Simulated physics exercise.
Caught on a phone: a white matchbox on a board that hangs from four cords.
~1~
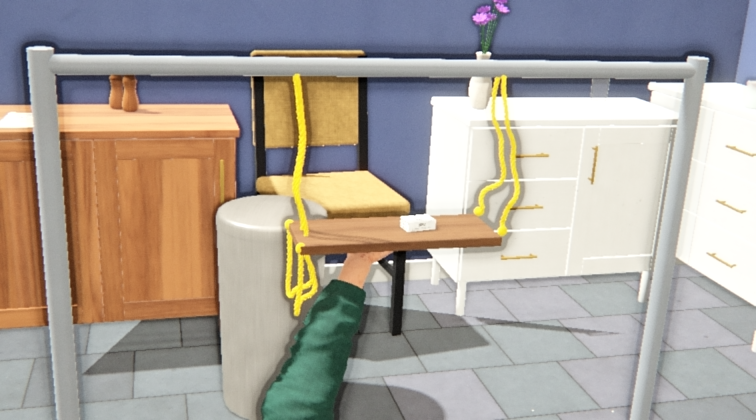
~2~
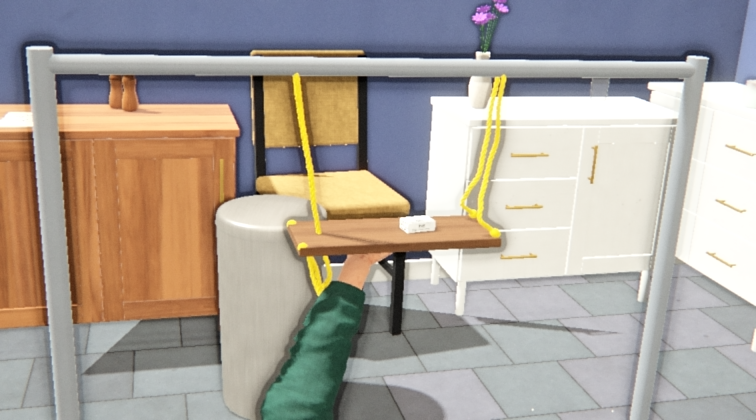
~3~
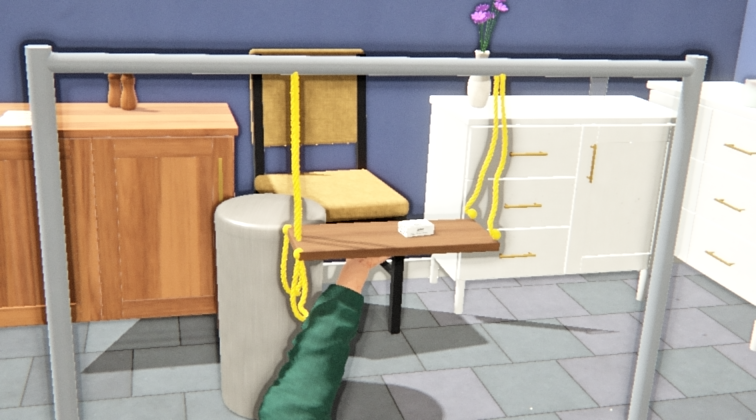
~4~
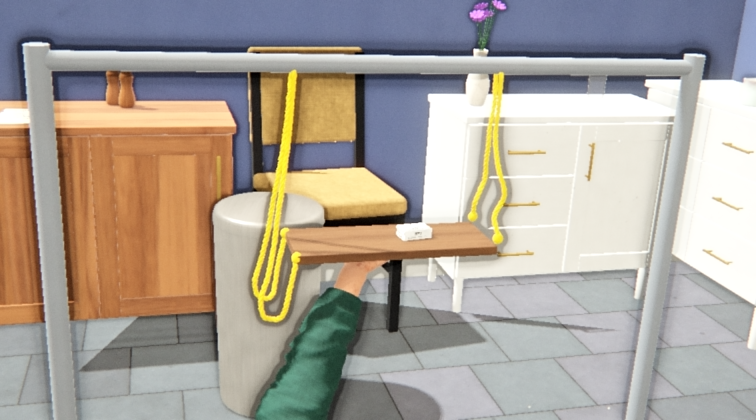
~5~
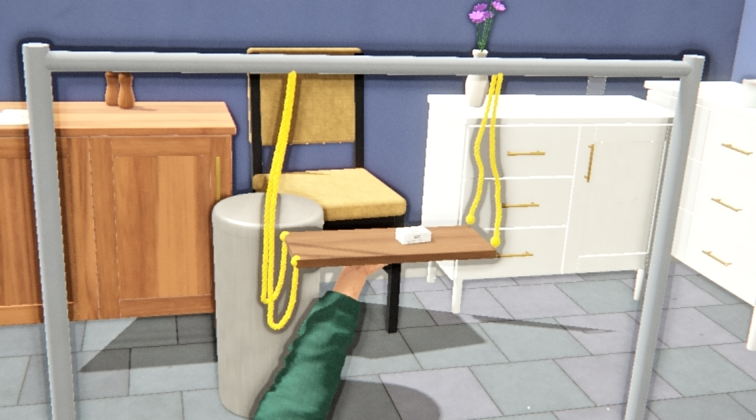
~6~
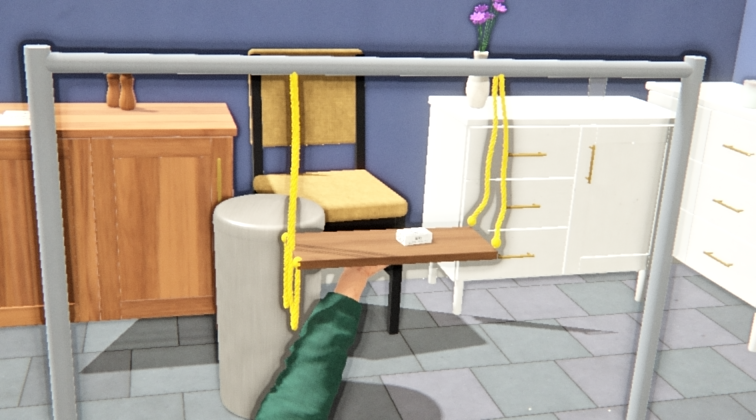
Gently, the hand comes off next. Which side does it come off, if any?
It departs leftward.
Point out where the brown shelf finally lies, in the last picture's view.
Once nothing moves, its middle is at (409, 311) in the last view.
Then, 0.78 s on from there, board tipped 25° down to the left; matchbox on the floor.
Then, 1.40 s on from there, board tipped 40° down to the left; matchbox on the floor.
In the end, board tipped 48° down to the left; matchbox on the floor. The white matchbox falls from the left end.
